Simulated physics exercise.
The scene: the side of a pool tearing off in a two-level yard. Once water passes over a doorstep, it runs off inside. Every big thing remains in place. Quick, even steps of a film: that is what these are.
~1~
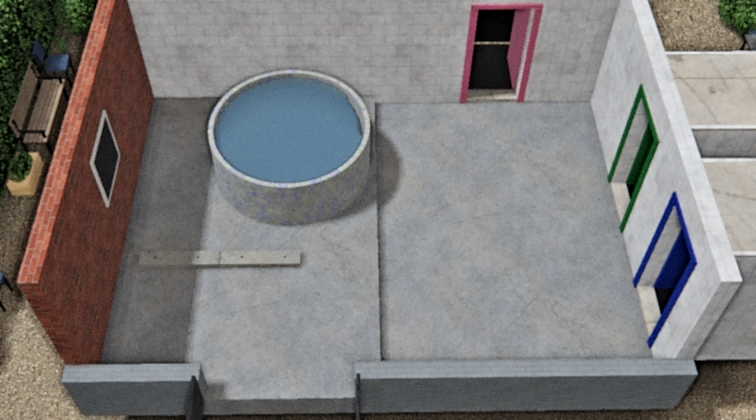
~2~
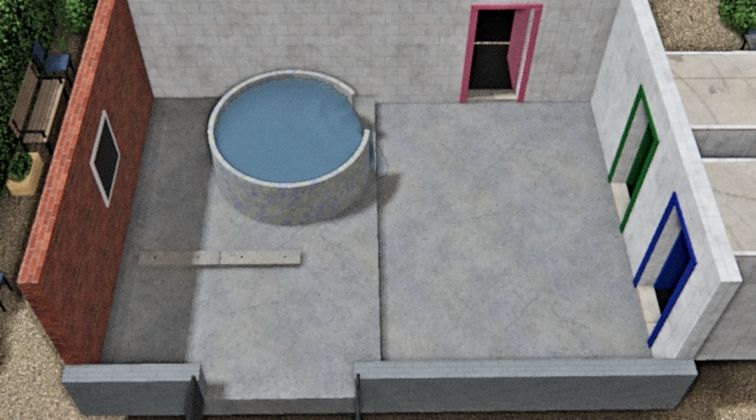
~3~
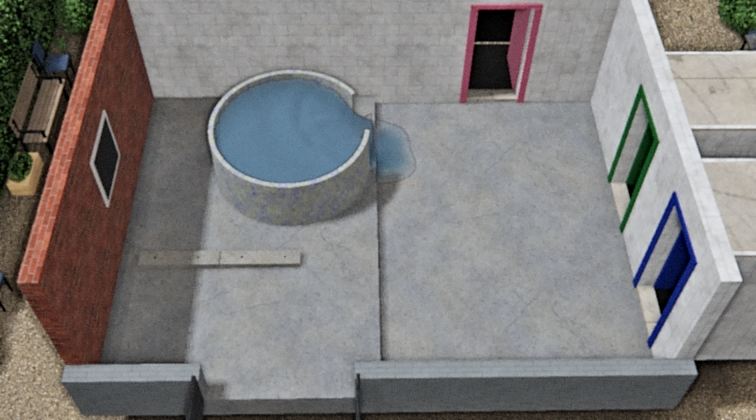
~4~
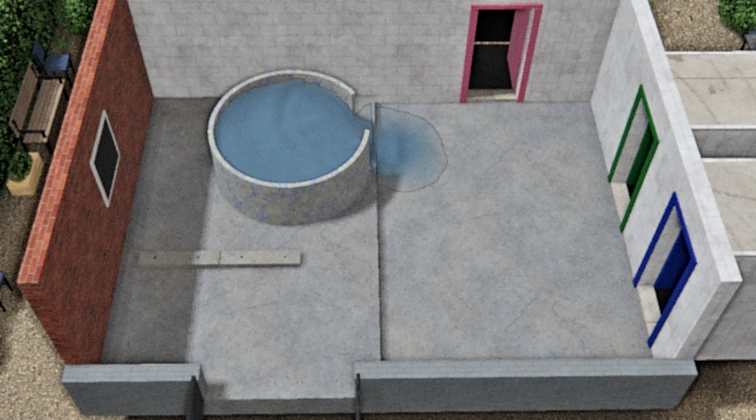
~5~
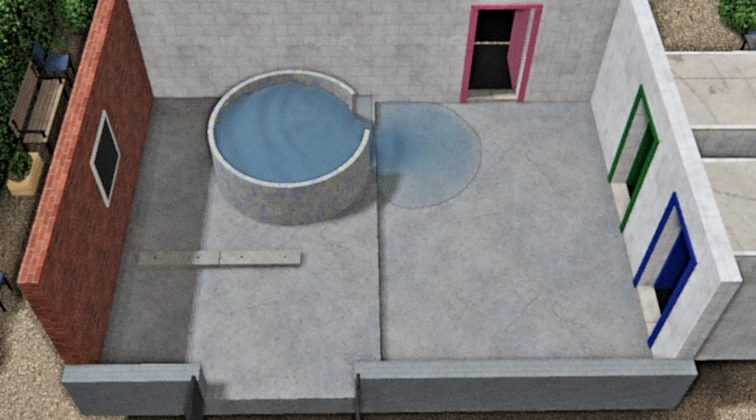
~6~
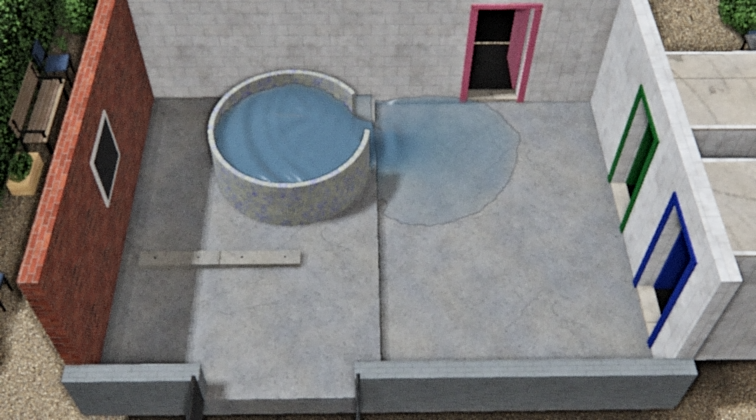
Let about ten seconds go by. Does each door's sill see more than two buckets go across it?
In the end the green door goes over the limit; the blue door goes over the limit; the pink door goes over the limit.
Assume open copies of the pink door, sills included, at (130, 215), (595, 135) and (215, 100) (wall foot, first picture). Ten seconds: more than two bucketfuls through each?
Doors one to three: Does not reach it / beats it / does not reach it.
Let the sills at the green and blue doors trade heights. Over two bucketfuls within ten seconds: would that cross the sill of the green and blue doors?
Result - green door crosses the line, blue door crosses the line.
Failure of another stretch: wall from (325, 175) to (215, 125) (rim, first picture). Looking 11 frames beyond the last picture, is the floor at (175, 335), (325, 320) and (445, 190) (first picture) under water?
In turn: Swamped, swamped, untouched.
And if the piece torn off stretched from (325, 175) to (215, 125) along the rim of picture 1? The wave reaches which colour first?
Call it the door marked blue.
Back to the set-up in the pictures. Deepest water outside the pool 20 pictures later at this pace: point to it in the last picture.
I'd go with (535, 112) as the deepest place.
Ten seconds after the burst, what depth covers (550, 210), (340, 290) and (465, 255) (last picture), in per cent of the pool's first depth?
My figures are about 6, 0 and 10 percent.
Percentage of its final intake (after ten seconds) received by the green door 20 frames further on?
My guess is about 50 %.
A moment on, water covers 30 % of the floor; the green door wet at the sill, nothing in, the blue door not reached, the pink door under two buckets in.
Next, water covers 35 % of the floor; the green door over two buckets in, the blue door not reached, the pink door over two buckets in.
Then, water covers 35 % of the floor; the green door far over two buckets in, the blue door under two buckets in, the pink door over two buckets in.
Later, water covers 55 % of the floor; the green door far over two buckets in, the blue door over two buckets in, the pink door far over two buckets in.
In the end, water covers 60 % of the floor; the green door far over two buckets in, the blue door far over two buckets in, the pink door far over two buckets in.
